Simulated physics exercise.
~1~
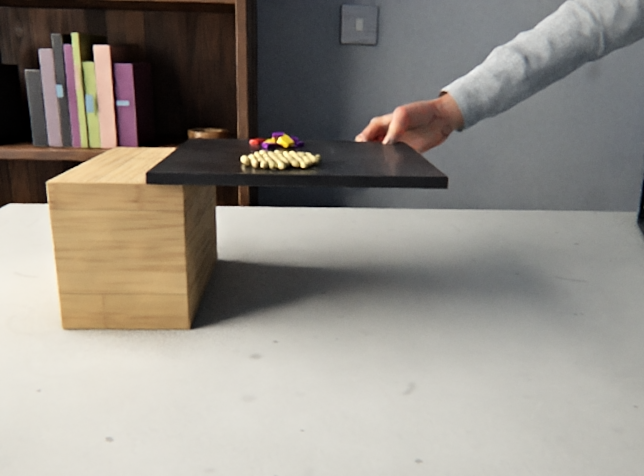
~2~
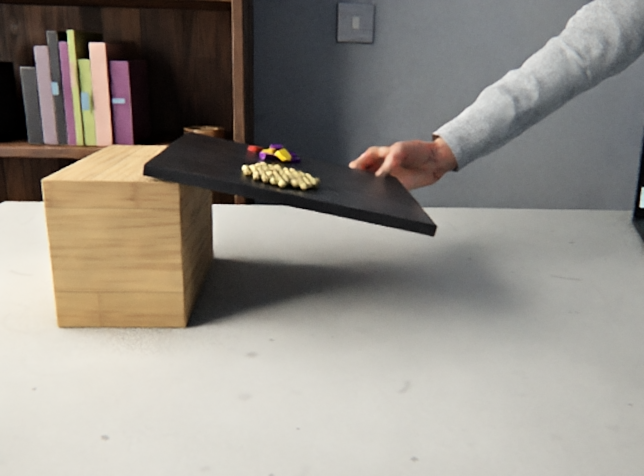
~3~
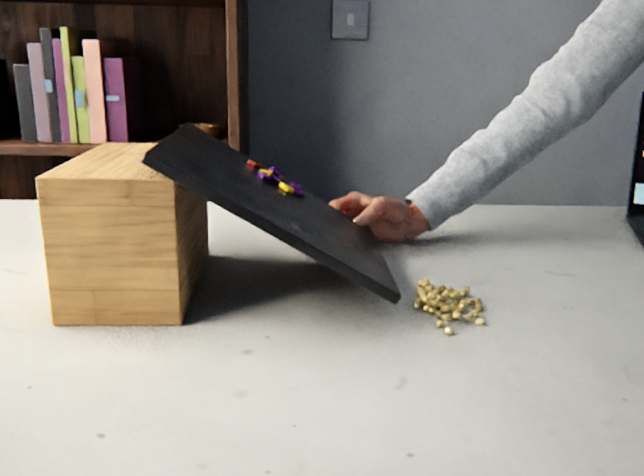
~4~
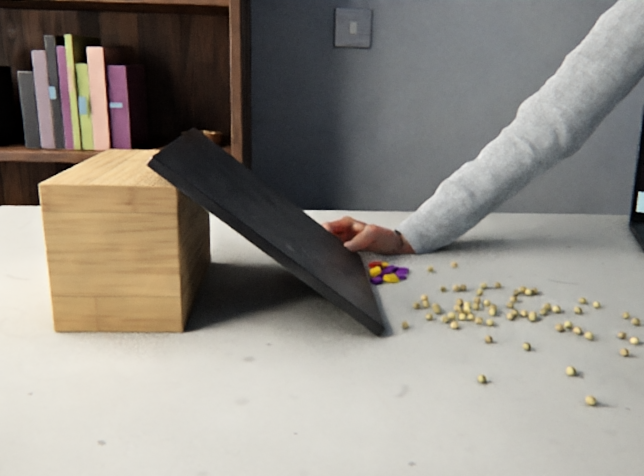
In the video, a hand lowers one end of a black board propped on a wooden block, and small gold beads slide off first and scatter rightward across the counter, while the colourful pieces slide later and stop near the board's foot.
